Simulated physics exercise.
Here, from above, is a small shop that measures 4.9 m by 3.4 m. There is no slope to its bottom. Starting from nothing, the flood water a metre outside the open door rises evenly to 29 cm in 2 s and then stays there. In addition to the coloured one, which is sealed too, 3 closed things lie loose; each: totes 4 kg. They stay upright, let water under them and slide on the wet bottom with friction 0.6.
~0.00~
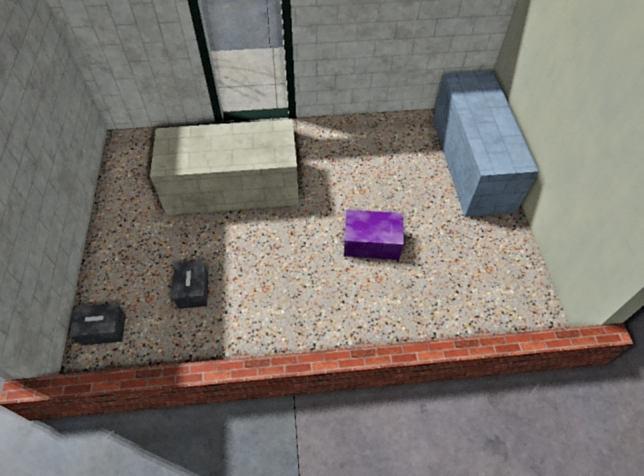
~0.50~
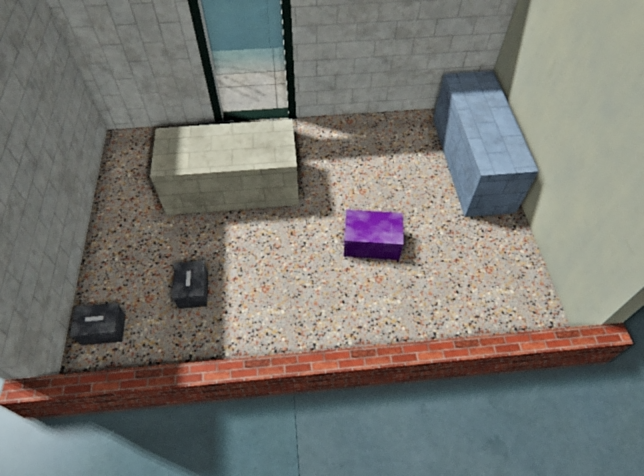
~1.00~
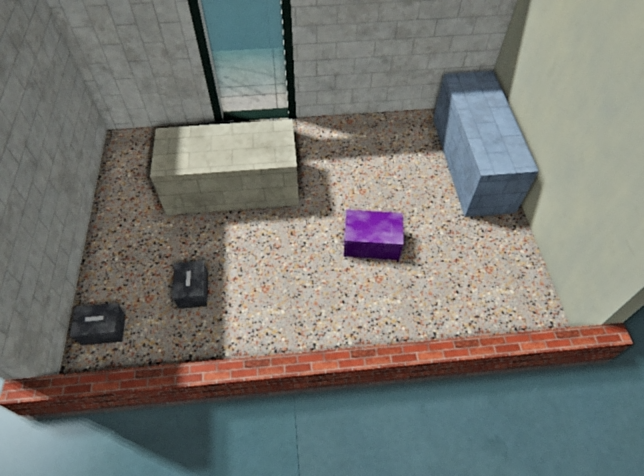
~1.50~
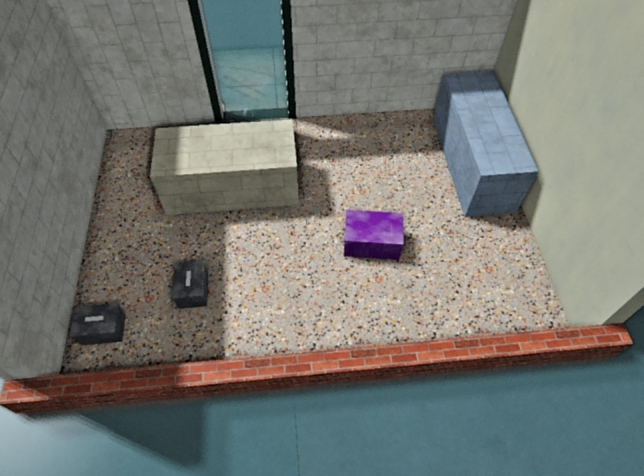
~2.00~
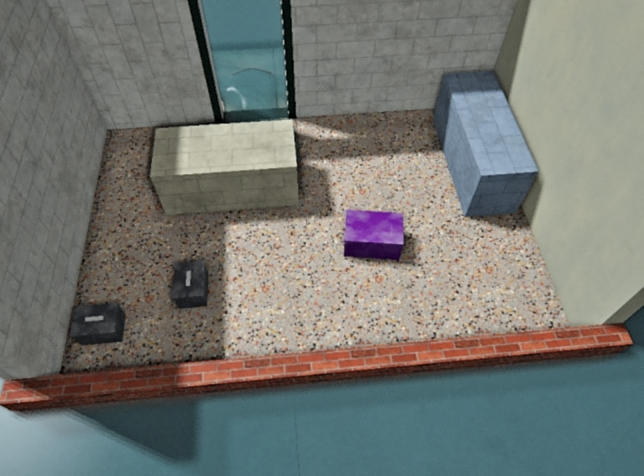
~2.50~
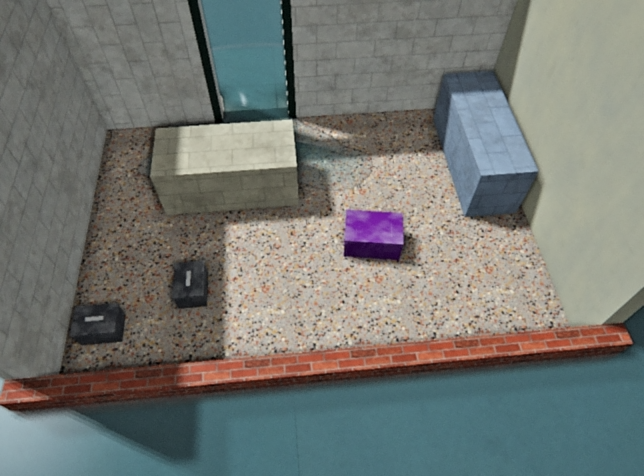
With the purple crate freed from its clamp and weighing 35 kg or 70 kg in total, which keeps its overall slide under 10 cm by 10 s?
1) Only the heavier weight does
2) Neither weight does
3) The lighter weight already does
(3) The lighter weight already does.
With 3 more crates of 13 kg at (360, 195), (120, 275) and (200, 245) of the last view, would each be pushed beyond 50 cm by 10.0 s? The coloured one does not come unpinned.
Result, in turn - falls shy; exceeds it; falls shy.
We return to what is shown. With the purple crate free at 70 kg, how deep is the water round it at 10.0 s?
Close to 9 cm deep.
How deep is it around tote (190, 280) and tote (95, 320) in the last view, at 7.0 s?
Some 3 cm at the first, some 10 cm at the second.
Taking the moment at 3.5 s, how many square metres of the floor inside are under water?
Roughly 6.0 m2 of it is wet.
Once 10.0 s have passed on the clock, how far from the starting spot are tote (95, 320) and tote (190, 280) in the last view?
Respectively 200 and 80 cm.
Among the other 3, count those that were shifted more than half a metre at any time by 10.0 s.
The count comes to 3.
After 3.5 s the purple crate would be 0 cm from its start with 35 kg and 0 cm from its start with 70 kg; 2 cm of water round it then.
After 4.5 s the purple crate would be 0 cm from its start with 35 kg and 0 cm from its start with 70 kg; 2 cm of water round it then.
After 7.0 s the purple crate would be 0 cm from its start with 35 kg and 0 cm from its start with 70 kg; 3 cm of water round it then.
After 10.0 s the purple crate would be 0 cm from its start with 35 kg and 0 cm from its start with 70 kg; 9 cm of water round it then.
